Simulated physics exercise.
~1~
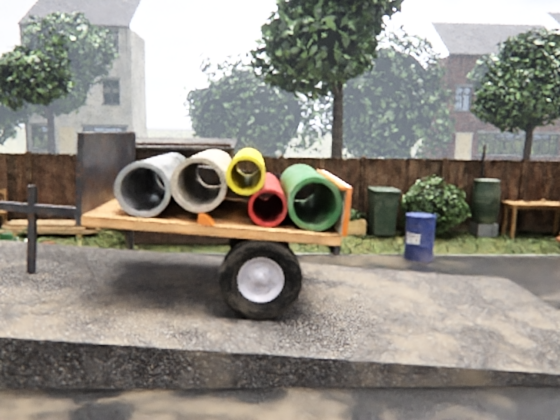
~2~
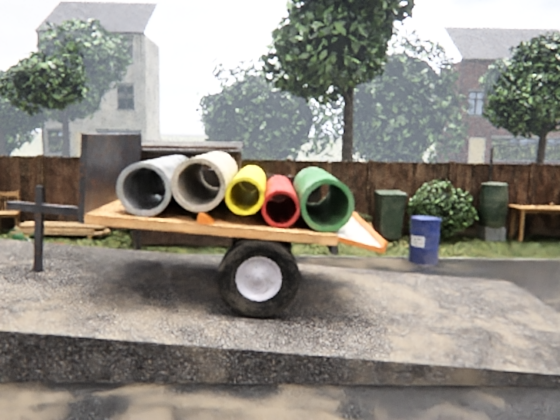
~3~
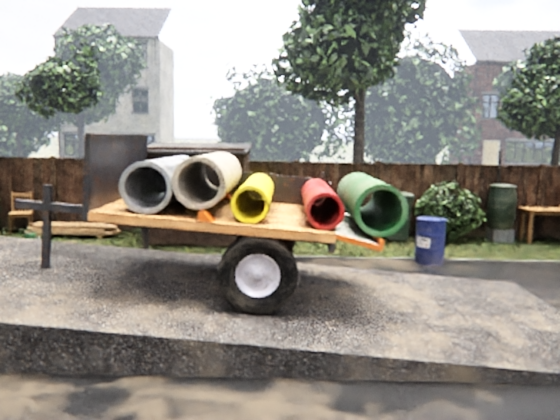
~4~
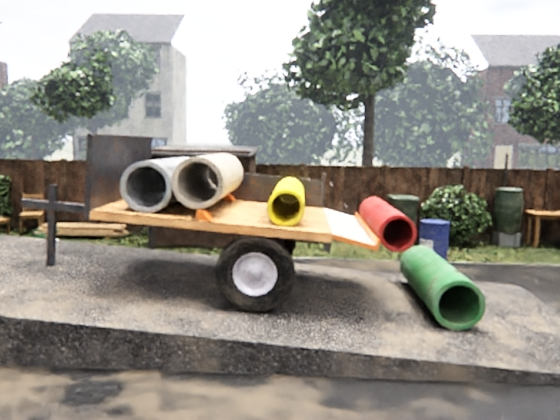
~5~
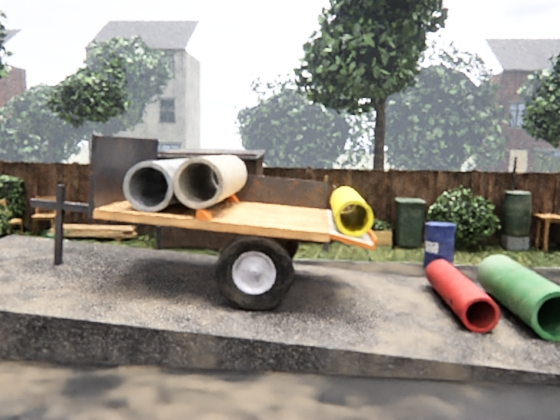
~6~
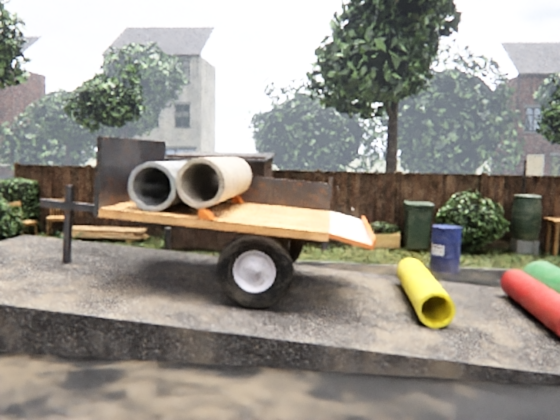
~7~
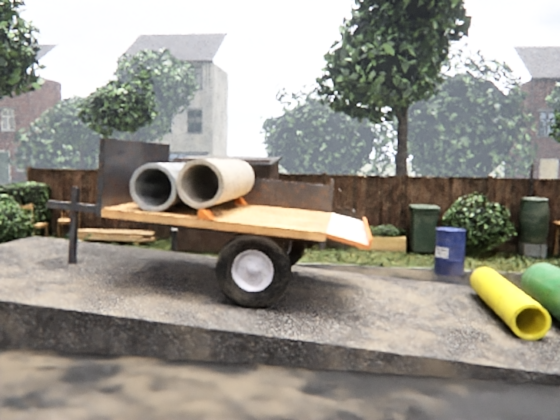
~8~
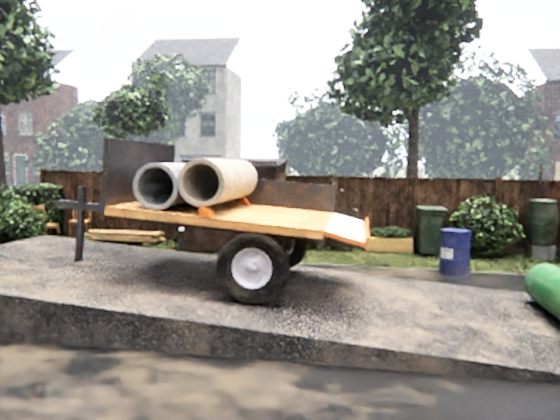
Five hollow pipes, two grey, one yellow, one red and one green, lie end-on across a flat wooden trailer on a sloping grey surface, seen from the side, with a fence, trees and houses behind. The tailgate at the right swings down and stops, slanting outward. The green pipe rolls right over it and drops off, and the red one follows onto the ground. The yellow pipe trails behind, crosses the gate and falls too. All three roll away right as the view drifts, while both grey pipes stay on the bed behind an orange chock.
